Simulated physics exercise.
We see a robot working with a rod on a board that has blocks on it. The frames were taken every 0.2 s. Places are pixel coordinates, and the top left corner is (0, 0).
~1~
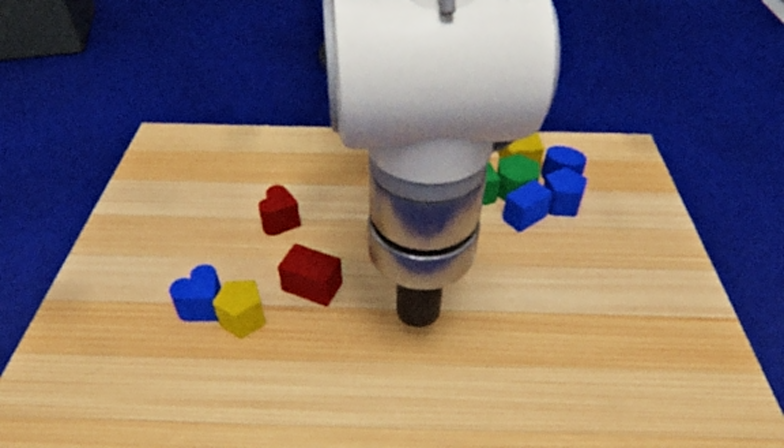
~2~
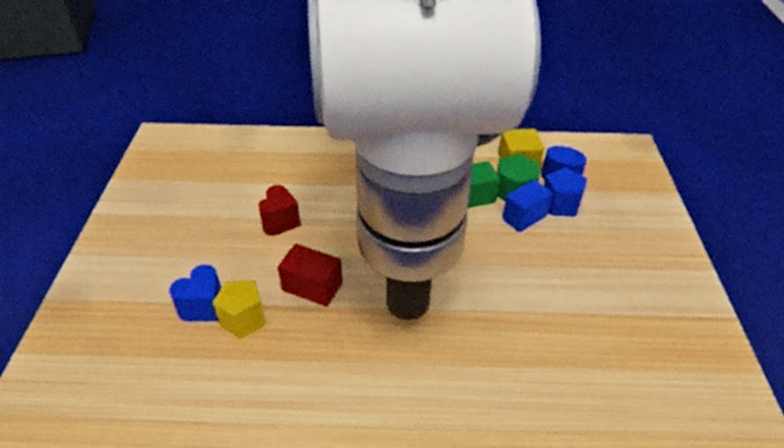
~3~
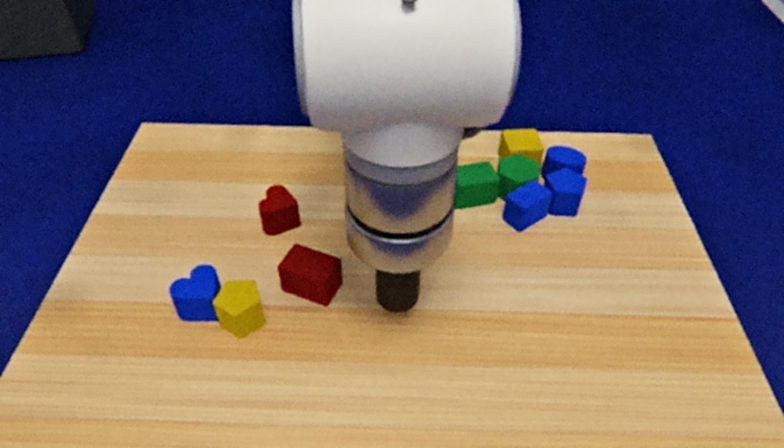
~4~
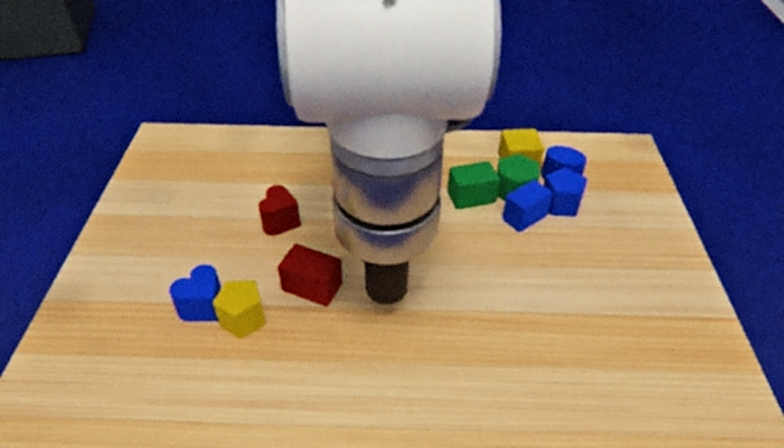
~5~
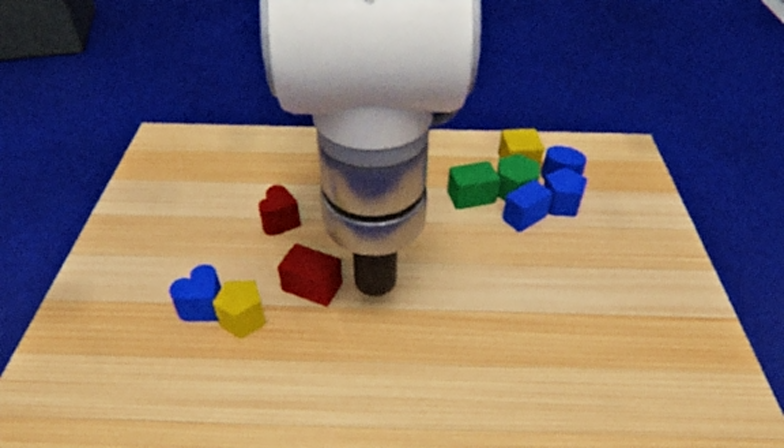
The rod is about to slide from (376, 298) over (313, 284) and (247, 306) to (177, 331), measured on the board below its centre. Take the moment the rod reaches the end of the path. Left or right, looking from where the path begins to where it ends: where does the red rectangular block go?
It slides rightward.
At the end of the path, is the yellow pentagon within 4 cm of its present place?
I expect not.
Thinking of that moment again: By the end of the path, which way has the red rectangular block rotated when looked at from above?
It goes round the way clock hands do.
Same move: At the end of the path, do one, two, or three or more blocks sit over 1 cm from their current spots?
The answer is three or more blocks.
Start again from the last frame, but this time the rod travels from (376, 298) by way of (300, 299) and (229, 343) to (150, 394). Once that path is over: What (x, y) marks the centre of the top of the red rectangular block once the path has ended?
I'd place it at (242, 261), taking the centre of its top.
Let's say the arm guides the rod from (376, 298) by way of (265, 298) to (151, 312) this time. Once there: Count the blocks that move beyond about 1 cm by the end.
I'd say three or more blocks get moved.
What follows on the original path. One third of the way, rod (310, 267); red rectangular block (260, 262), turned 20° anticlockwise.
Two thirds of the way, rod (241, 289); blue heart (173, 285), turned 45° anticlockwise; yellow pentagon (212, 312), turned 35° anticlockwise; red rectangular block (203, 262), turned 15° clockwise.
At the end, rod (170, 314); blue heart (135, 286); yellow pentagon (170, 343), turned 100° anticlockwise; red heart unmoved; red rectangular block (191, 261), turned 35° clockwise.
